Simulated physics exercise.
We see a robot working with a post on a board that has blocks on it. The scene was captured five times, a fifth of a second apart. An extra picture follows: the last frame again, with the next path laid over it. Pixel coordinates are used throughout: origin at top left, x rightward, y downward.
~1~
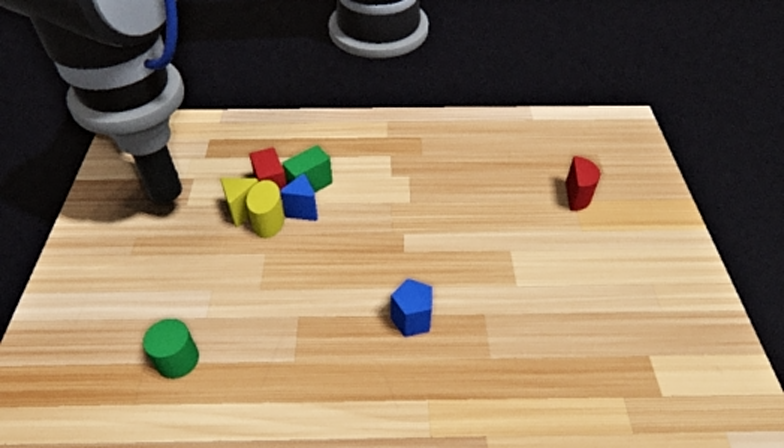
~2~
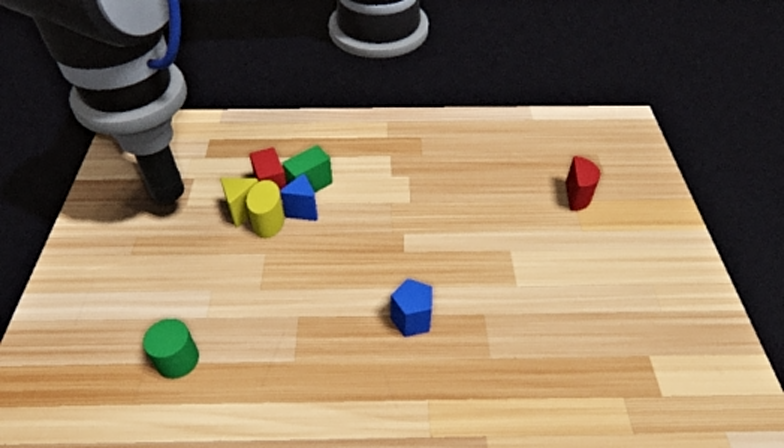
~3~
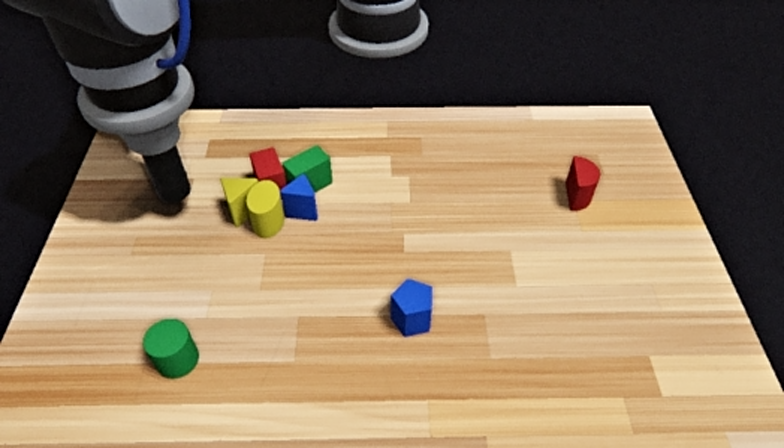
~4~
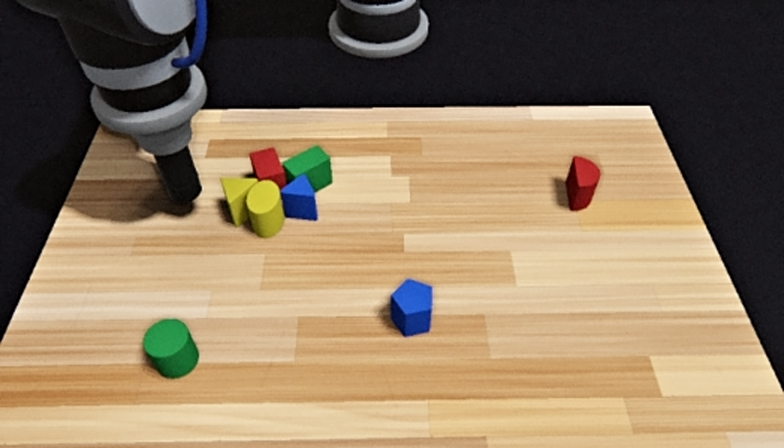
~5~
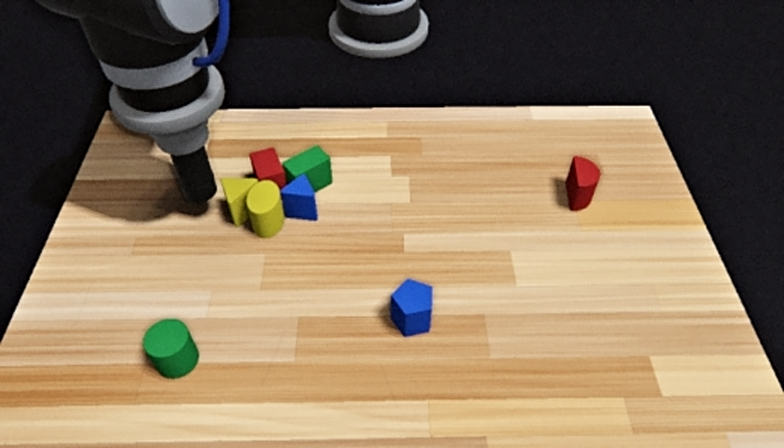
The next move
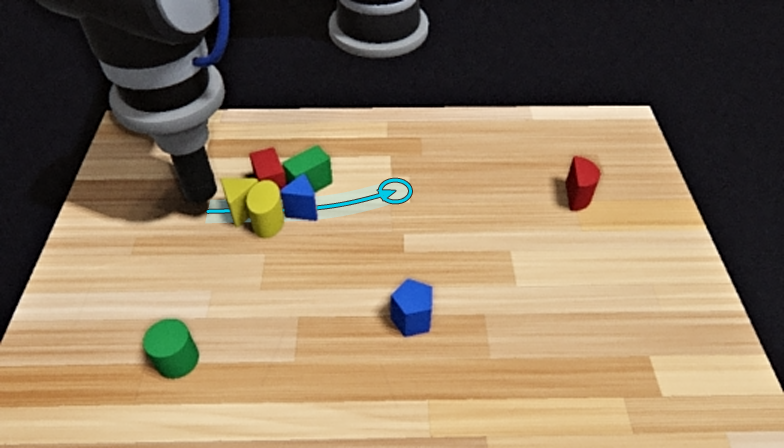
On a wooden board with scattered red, yellow, green and blue blocks, a robot arm's dark post at the upper left moves slightly right, drawing closer to the yellow triangular block in a cluster, while every block stays still.
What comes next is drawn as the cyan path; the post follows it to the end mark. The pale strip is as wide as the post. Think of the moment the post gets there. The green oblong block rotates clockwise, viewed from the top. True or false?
Answer: True.
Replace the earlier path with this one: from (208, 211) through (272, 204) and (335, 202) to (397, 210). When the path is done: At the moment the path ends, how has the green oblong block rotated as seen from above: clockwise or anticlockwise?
My answer: Clockwise.
Drawn move, from (208, 211) via (304, 209), ending at (395, 191).
The first path, step by step. One third of the way, post at (269, 191); yellow triangular piece at (296, 184), turned 25° clockwise; yellow oval at (294, 208), turned 80° clockwise; red oblong block at (274, 159), turned 55° anticlockwise; blue triangular piece at (321, 193), turned 95° anticlockwise; green oblong block at (319, 151), turned 30° clockwise.
Two thirds of the way, post at (334, 186); yellow triangular piece at (363, 181), turned 45° clockwise; yellow oval at (298, 209), turned 90° clockwise; red oblong block at (274, 159), turned 55° anticlockwise; blue triangular piece at (343, 201), turned 80° anticlockwise; green oblong block at (319, 151), turned 30° clockwise.
At the end, post at (396, 172); yellow triangular piece at (411, 182), turned 80° clockwise; yellow oval at (298, 209), turned 90° clockwise; red oblong block at (274, 159), turned 55° anticlockwise; blue triangular piece at (343, 201), turned 75° anticlockwise; green oblong block at (319, 151), turned 30° clockwise.
